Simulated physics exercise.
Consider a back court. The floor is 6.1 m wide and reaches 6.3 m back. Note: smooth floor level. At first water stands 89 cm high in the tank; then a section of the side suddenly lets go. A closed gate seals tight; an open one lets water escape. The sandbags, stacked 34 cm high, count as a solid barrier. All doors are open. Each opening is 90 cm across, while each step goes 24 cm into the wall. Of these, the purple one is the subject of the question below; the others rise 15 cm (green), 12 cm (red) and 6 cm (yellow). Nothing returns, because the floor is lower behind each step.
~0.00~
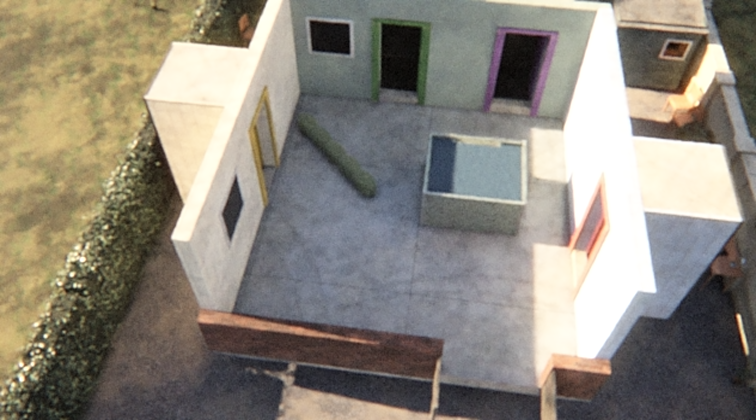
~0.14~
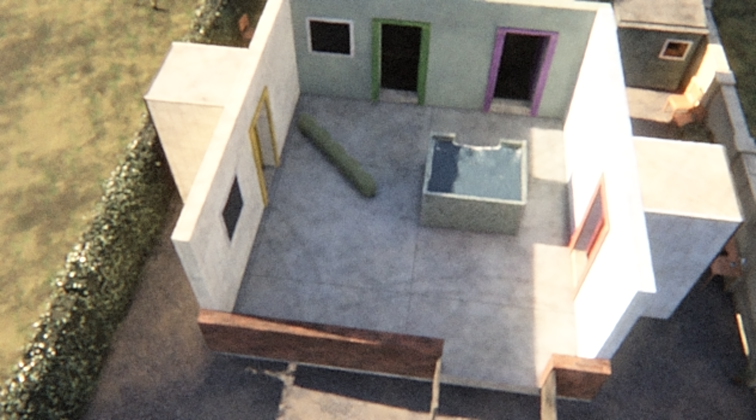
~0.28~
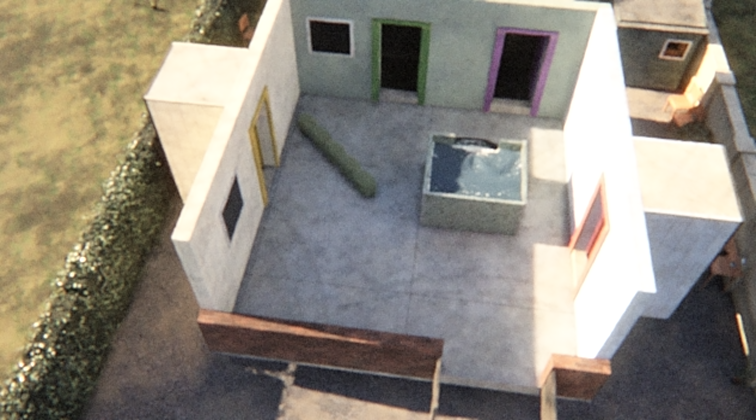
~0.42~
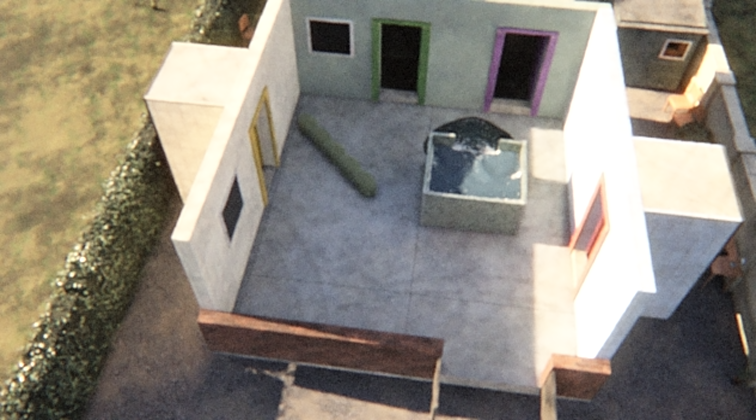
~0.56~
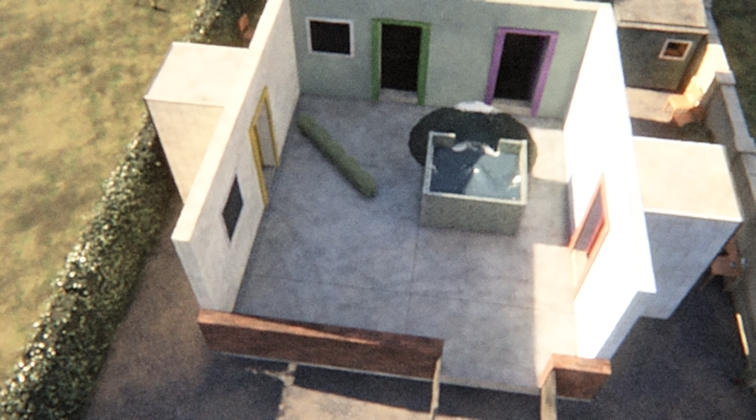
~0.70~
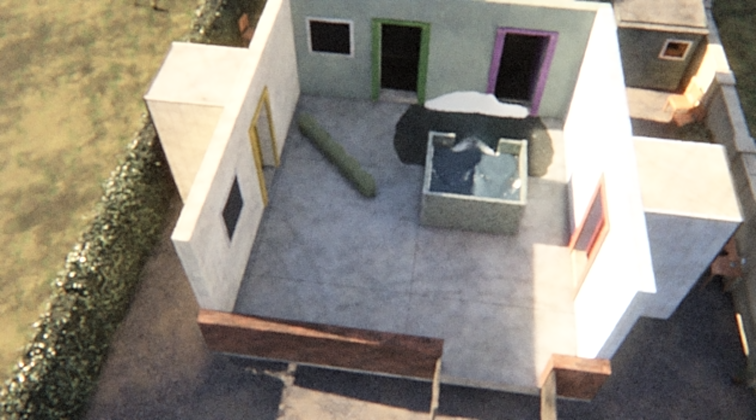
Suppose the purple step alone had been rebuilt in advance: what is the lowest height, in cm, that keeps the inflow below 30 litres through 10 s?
About 31 cm.
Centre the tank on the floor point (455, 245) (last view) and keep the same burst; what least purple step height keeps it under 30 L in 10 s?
22 cm, give or take.
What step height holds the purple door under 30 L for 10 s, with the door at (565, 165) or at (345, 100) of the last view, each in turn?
You'd want roughly 11.0 cm there first, then roughly 14.0 cm.
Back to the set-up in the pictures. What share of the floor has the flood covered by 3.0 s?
Some 40 in a hundred.
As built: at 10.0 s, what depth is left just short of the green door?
Roughly 8.0 cm deep.
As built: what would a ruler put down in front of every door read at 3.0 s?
Door by door, in centimetres - green 13, red 3, yellow 3, purple 26.
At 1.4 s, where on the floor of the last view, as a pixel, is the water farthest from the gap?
The farthest wet point is roughly at (329, 100) in the last view.
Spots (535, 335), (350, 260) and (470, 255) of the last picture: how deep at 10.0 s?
Ordered as asked: 6, 2, 2 cm.
After 1.4 s water covers 20 % of the floor, deepest (50 cm) near (557, 123); 38 cm at the purple door, 45 litres in over its 20 cm step.
After 3.0 s water covers 40 % of the floor, deepest (30 cm) near (294, 113); 26 cm at the purple door, 112 litres in over its 20 cm step.
After 10.0 s water covers 85 % of the floor, deepest (12 cm) near (226, 333); 7 cm at the purple door, 121 litres in over its 20 cm step.
At the purple door as built, the water arrived by 0.7 s and peaked near 38 cm at 1.2 s.
With a step of 26.5 cm, 62 litres would have come in within the 10 s; with 36 cm, 12 litres. So under 30 litres takes about 31 cm.
